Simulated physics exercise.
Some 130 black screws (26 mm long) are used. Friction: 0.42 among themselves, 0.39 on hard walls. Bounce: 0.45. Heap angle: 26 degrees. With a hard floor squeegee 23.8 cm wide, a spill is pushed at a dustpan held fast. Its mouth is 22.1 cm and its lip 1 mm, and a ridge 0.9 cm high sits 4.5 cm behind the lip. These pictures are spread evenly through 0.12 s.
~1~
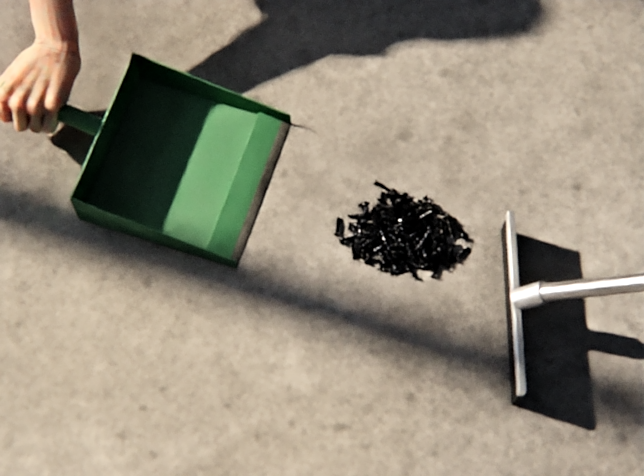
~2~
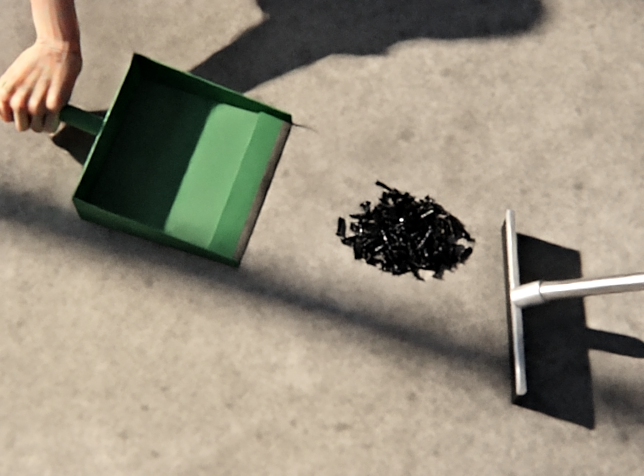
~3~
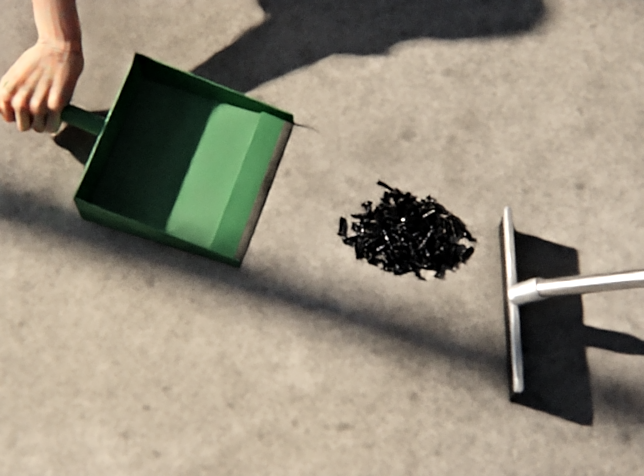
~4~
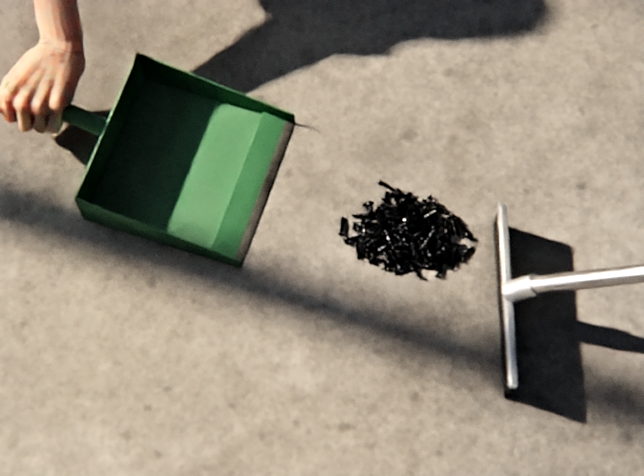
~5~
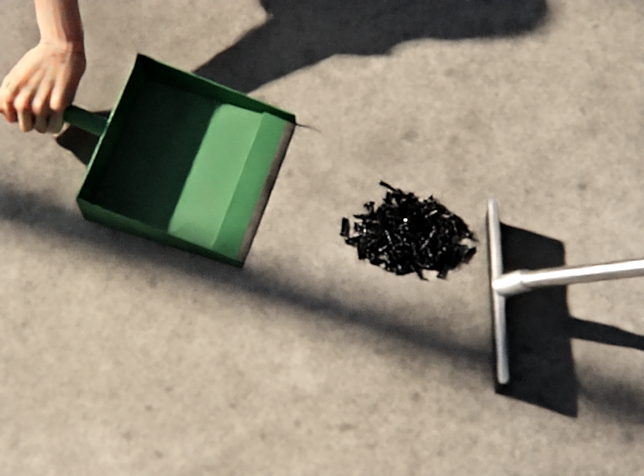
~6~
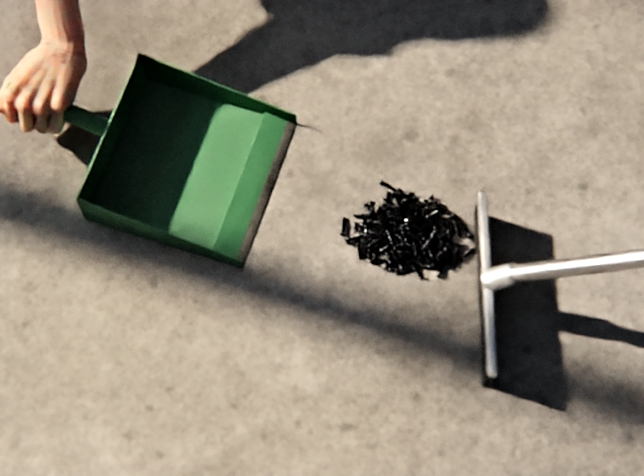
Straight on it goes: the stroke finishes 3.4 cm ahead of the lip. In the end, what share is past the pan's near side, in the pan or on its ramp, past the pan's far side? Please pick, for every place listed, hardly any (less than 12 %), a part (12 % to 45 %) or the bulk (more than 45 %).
Near side: Hardly any, pan: A part, far side: Hardly any.
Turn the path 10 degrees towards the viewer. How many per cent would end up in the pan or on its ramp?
Roughly 30 per cent would finish in the pan or on its ramp.
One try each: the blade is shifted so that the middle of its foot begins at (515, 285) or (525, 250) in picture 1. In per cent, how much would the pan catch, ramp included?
First try about 15 per cent, second about 0 per cent.
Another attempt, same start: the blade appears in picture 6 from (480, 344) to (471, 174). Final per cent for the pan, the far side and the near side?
Pan 15 % / far 5 % / near 5 %.
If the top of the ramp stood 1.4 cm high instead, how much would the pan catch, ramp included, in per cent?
In that case some 15 per cent.
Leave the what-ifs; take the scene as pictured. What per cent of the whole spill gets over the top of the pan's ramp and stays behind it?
Around 0 in a hundred.
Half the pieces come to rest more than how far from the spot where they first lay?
It comes to some 18 cm.
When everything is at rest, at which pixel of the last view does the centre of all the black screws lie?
(279, 201).
Then, 0.17 s after the last picture, middle of the blade 18 cm from the lip; 0 % over the lip, far side 0 %, near side 0 %.
Then, 0.27 s after the last picture, middle of the blade 10 cm from the lip; 0 % over the lip, far side 0 %, near side 0 %.
Then, 0.51 s after the last picture, middle of the blade 7 cm from the lip; 20 % over the lip, far side 0 %, near side 0 %.
In the end, near side 0 %, pan 20 %, far side 0 %, in front of the lip or behind the blade 80 %.
